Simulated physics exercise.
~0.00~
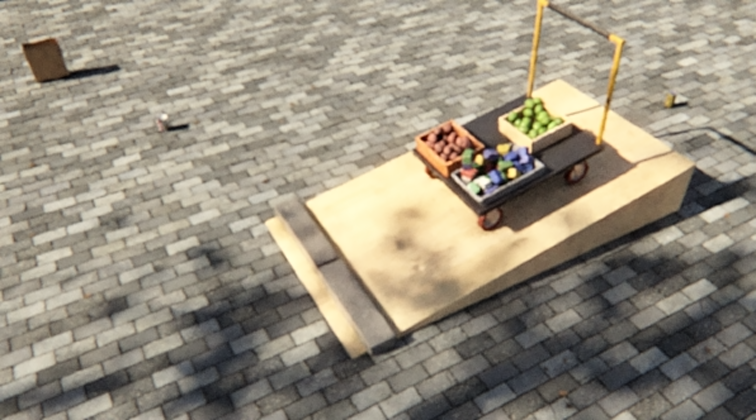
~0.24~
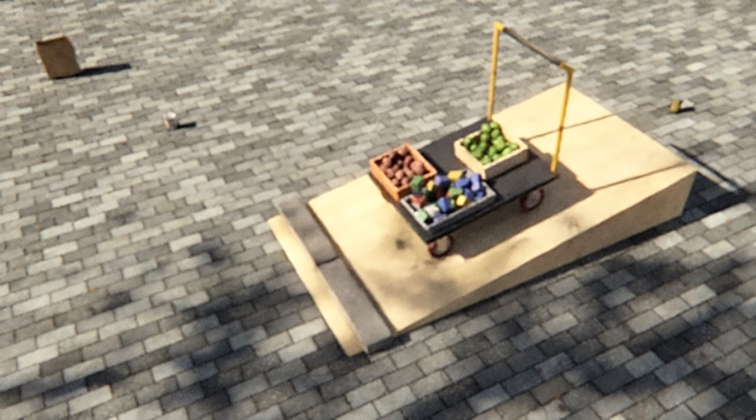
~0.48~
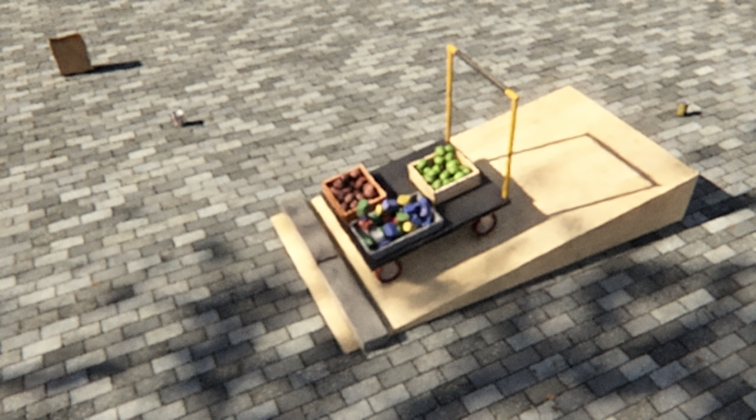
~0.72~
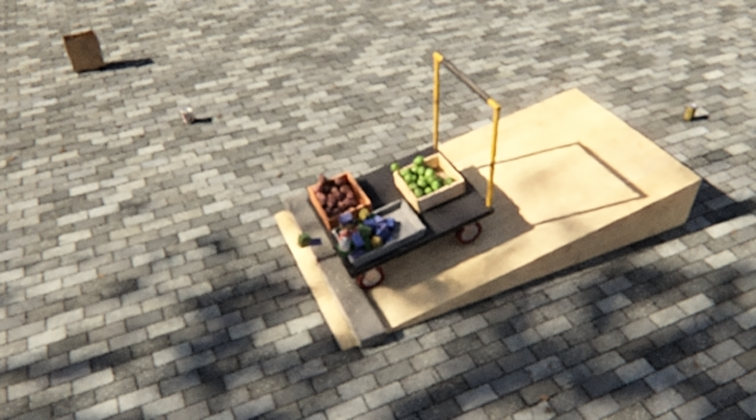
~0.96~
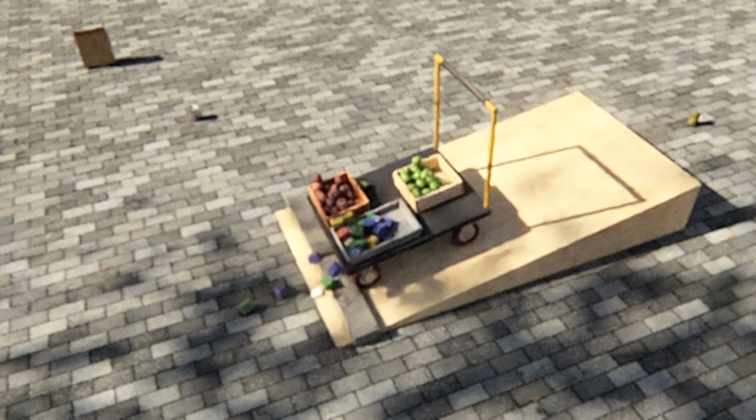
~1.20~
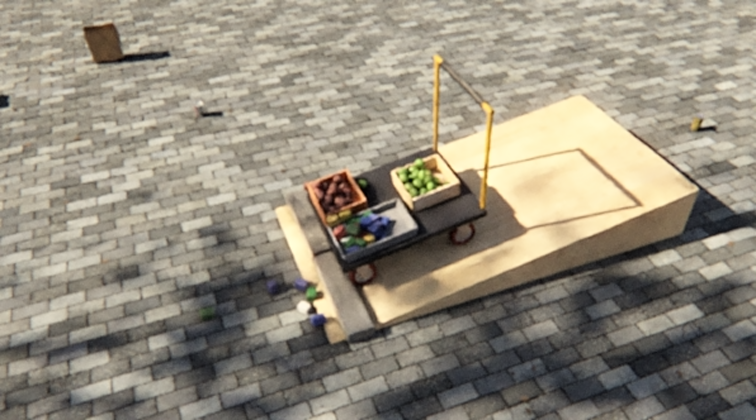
A flatbed trolley with a yellow-posted handle rolls down a pale ramp on a grey cobbled square, seen from above. On its dark deck sit a grey basket of colourful toy bricks at the front, an orange basket of red potatoes beside it and a wooden basket of green limes behind. It travels left and downward until it brakes to a halt against the low step at the ramp's foot. Several bricks spill forward from the grey basket, tumbling over the step onto the paving. The trolley ends upright, the baskets still in place and most of their contents aboard, with a few bricks scattered near the step.
